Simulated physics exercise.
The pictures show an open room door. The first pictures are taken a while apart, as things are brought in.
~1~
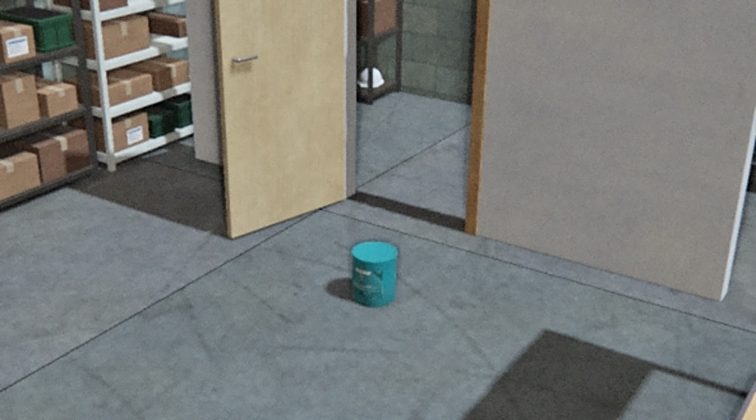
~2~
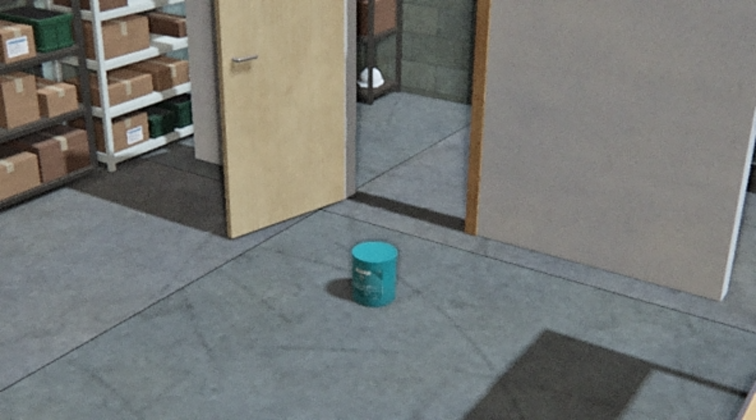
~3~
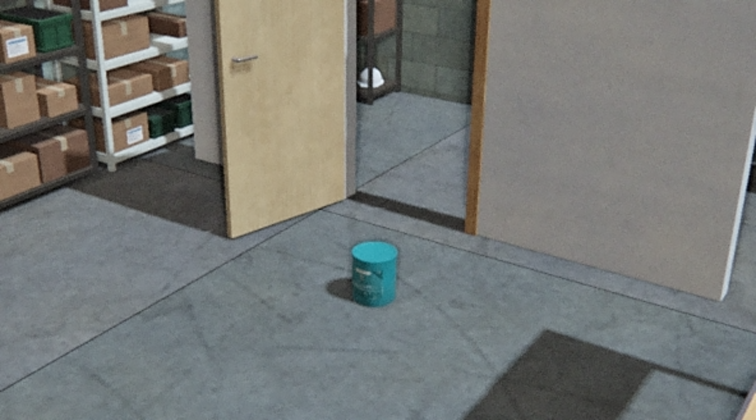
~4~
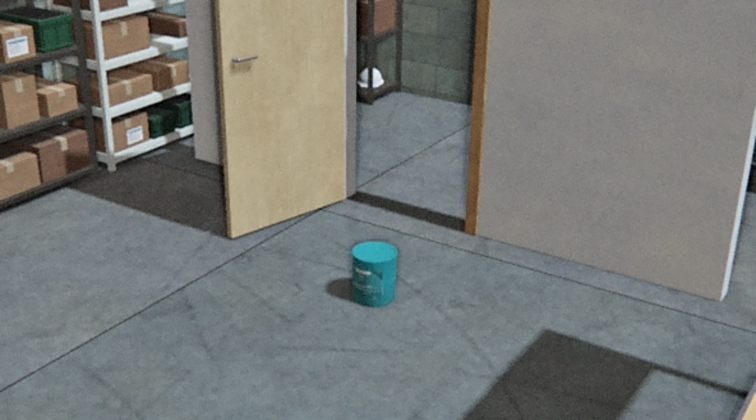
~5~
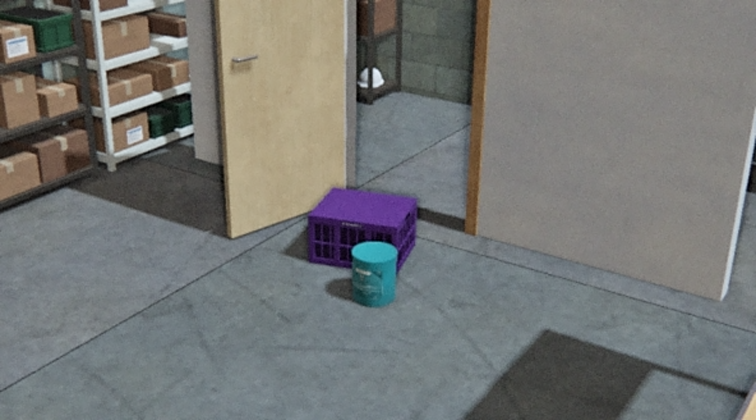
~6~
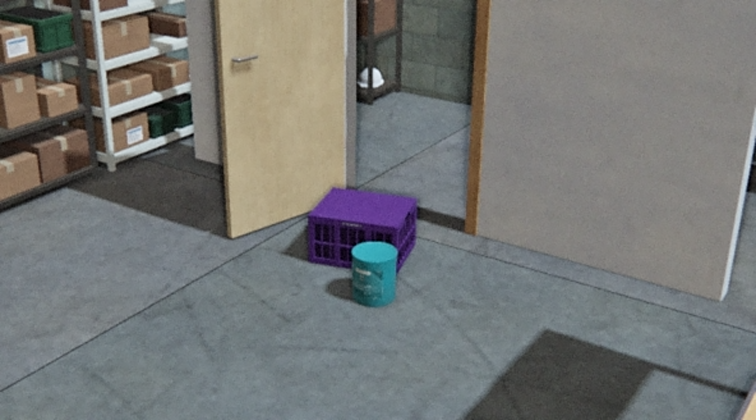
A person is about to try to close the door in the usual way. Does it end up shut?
It jams.
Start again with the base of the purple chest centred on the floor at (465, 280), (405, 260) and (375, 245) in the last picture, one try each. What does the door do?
First try: It shuts; second try: It is blocked; third try: It stops short.
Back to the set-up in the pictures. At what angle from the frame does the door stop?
Some 65° open.
Then, 0.50 s after the last picture, door at 96°.
Then, 0.80 s after the last picture, door at 83°.
Then, 1.10 s after the last picture, door at 68°.
At rest, door at 67°; both in place. Seen from the same camera at the end, purple chest near (367, 230).
